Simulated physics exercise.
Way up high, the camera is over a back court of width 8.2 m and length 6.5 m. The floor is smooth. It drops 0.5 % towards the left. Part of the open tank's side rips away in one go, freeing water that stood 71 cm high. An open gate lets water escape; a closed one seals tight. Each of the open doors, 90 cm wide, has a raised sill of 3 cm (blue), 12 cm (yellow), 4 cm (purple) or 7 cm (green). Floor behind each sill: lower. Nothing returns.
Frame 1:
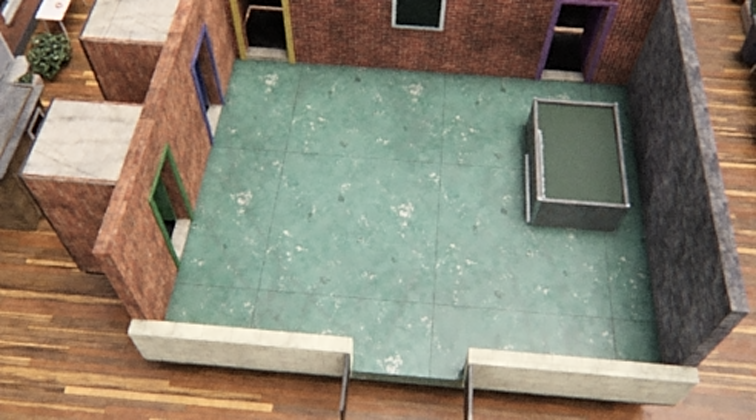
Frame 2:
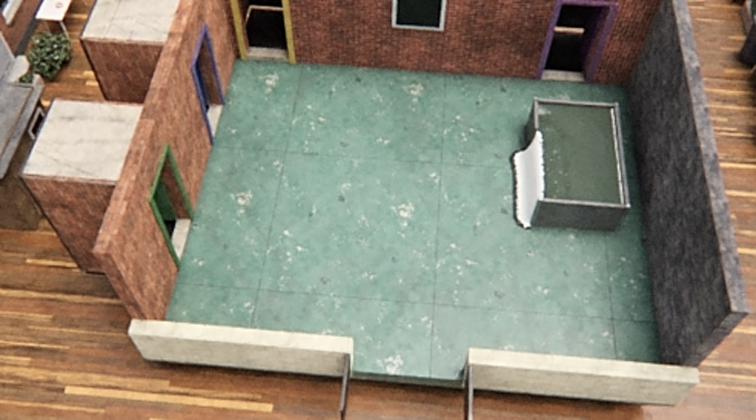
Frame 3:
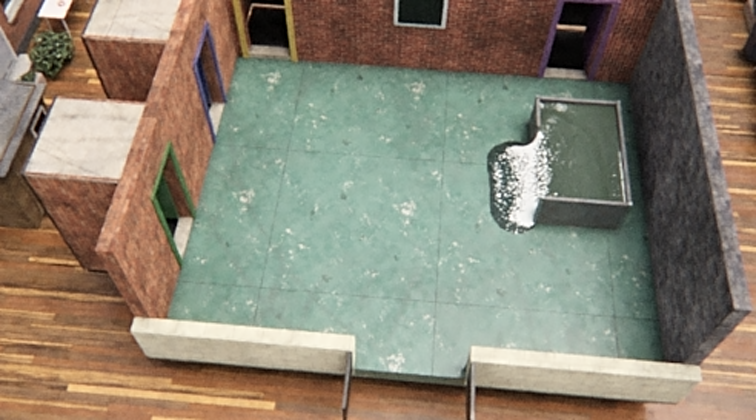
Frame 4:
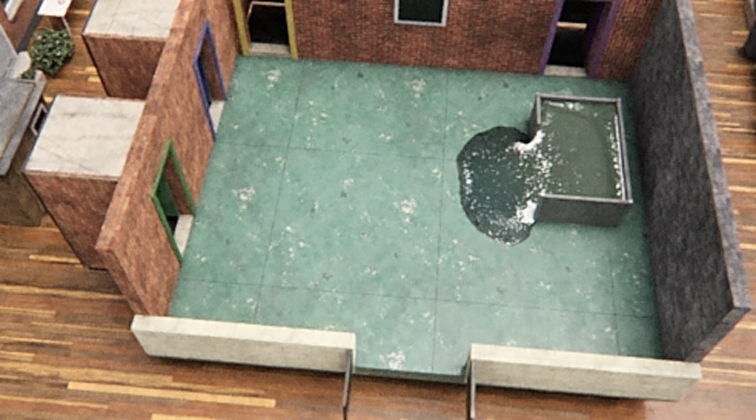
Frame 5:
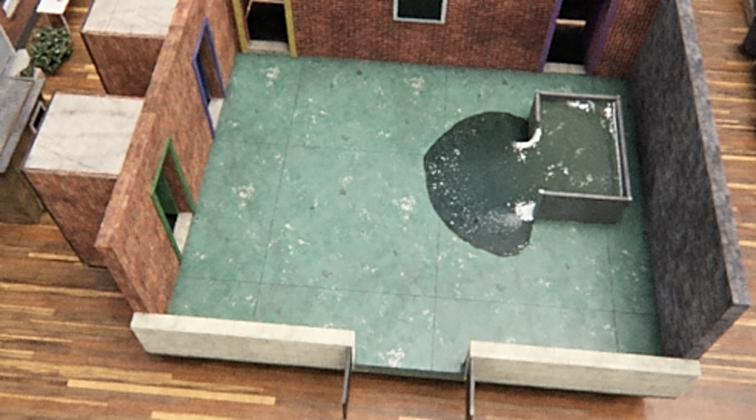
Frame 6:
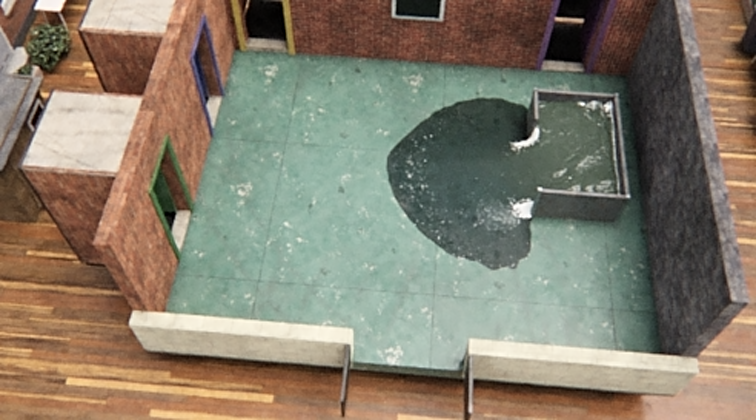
At the start, still water fills an open tank on the right of a green-floored, brick-walled court seen from above. The tank's left side breaks open and white, foaming water bursts out. A dark pool then spreads leftward in a widening, rounded shape across the floor while the tank's level drops.
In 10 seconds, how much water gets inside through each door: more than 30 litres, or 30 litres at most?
The blue door overruns the limit; the yellow door stops short of the limit; the purple door stops short of the limit; the green door overruns the limit.
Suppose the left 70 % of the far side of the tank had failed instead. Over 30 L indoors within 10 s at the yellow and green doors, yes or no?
Yellow short, green short.
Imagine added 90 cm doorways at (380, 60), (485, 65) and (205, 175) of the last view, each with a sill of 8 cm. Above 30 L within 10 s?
Note, doorways in listed order: Stays short, stays short, goes beyond.
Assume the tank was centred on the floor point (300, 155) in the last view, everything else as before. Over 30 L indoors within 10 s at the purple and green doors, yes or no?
For the purple door, the amount is acceptable; for the green door, the amount is too high.
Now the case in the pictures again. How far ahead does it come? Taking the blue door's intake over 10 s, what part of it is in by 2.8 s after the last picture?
Fraction in by then: Around 40 per cent.
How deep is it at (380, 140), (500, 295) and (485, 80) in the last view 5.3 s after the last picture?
Spot by spot: Some 2, 0, then 1 cm.
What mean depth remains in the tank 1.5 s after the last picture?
25 cm.
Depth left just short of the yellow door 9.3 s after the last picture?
It's about 6.5 cm.
Then, 0.7 s after the last picture water covers 35 % of the floor and is deepest (30 cm) near (520, 195); blue door not reached, yellow door not reached, purple door not reached, green door not reached.
Then, 1.5 s after the last picture water covers 60 % of the floor and is deepest (22 cm) near (195, 204); blue door 8 cm at the sill, 4 L in, yellow door not reached, purple door not reached, green door 6 cm at the sill, 0 L in.
Then, 2.8 s after the last picture water covers 70 % of the floor and is deepest (28 cm) near (177, 312); blue door 13 cm at the sill, 85 L in, yellow door 11 cm at the sill, 0 L in, purple door not reached, green door 15 cm at the sill, 51 L in.
Then, 5.3 s after the last picture water covers 65 % of the floor and is deepest (12 cm) near (201, 180); blue door 9 cm at the sill, 167 L in, yellow door 10 cm at the sill, 4 L in, purple door not reached, green door 11 cm at the sill, 93 L in.
Then, 9.3 s after the last picture water covers 70 % of the floor and is deepest (8 cm) near (232, 60); blue door 6 cm at the sill, 224 L in, yellow door 6 cm at the sill, 4 L in, purple door not reached, green door 6 cm at the sill, 102 L in.
